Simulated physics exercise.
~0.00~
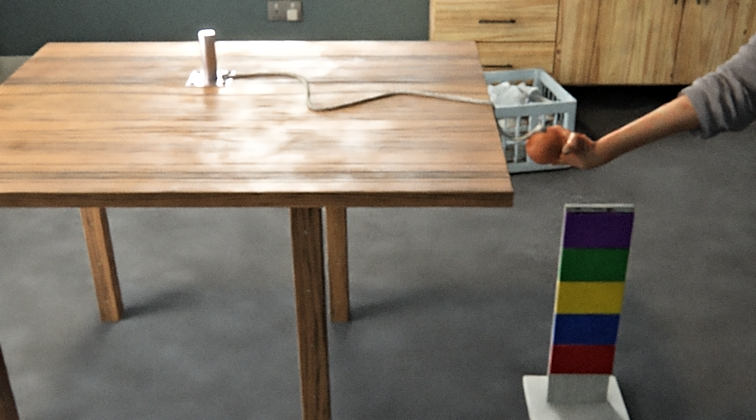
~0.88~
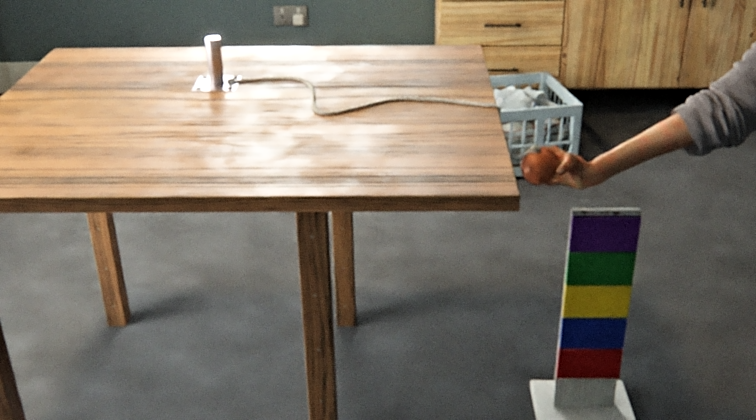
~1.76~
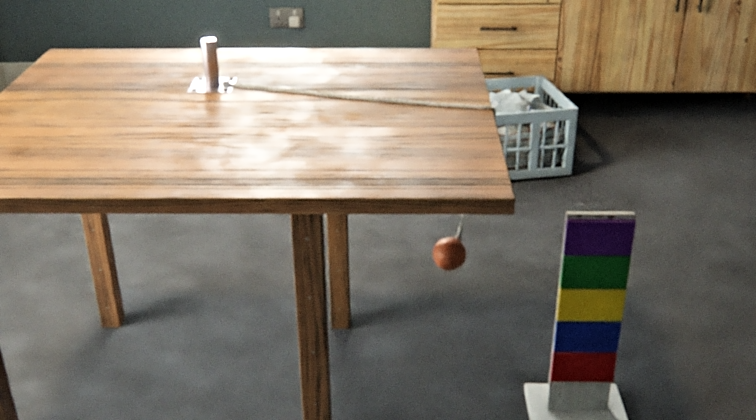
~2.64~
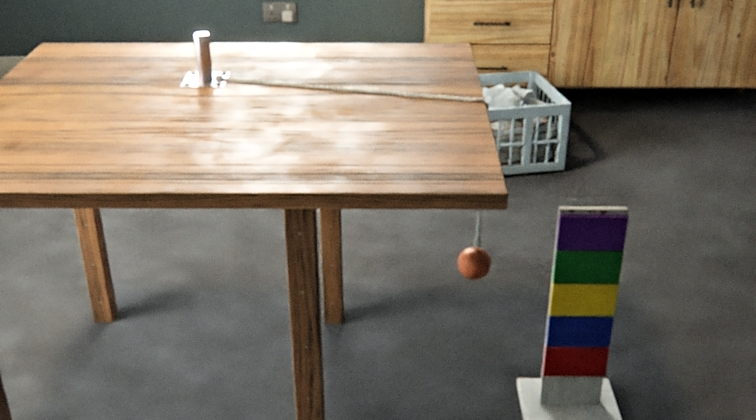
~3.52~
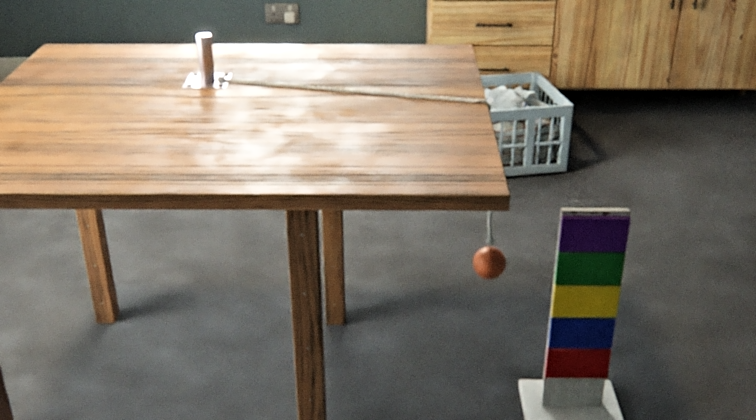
In a room with a dark grey floor, seen from the front and slightly above by a gently swaying camera, a wooden table stands left of an upright board banded purple, green, yellow, blue and red from top to bottom. A pale cord runs from a small post on the tabletop toward the right edge, with a laundry basket and wooden cabinets behind. A hand from the right holds an orange ball-like fruit above the board's left side and lowers it slightly. The hand lets go and leaves view, and the cord straightens as the orange hangs below the table edge. It shifts a little rightward and ends hanging level with the green band.
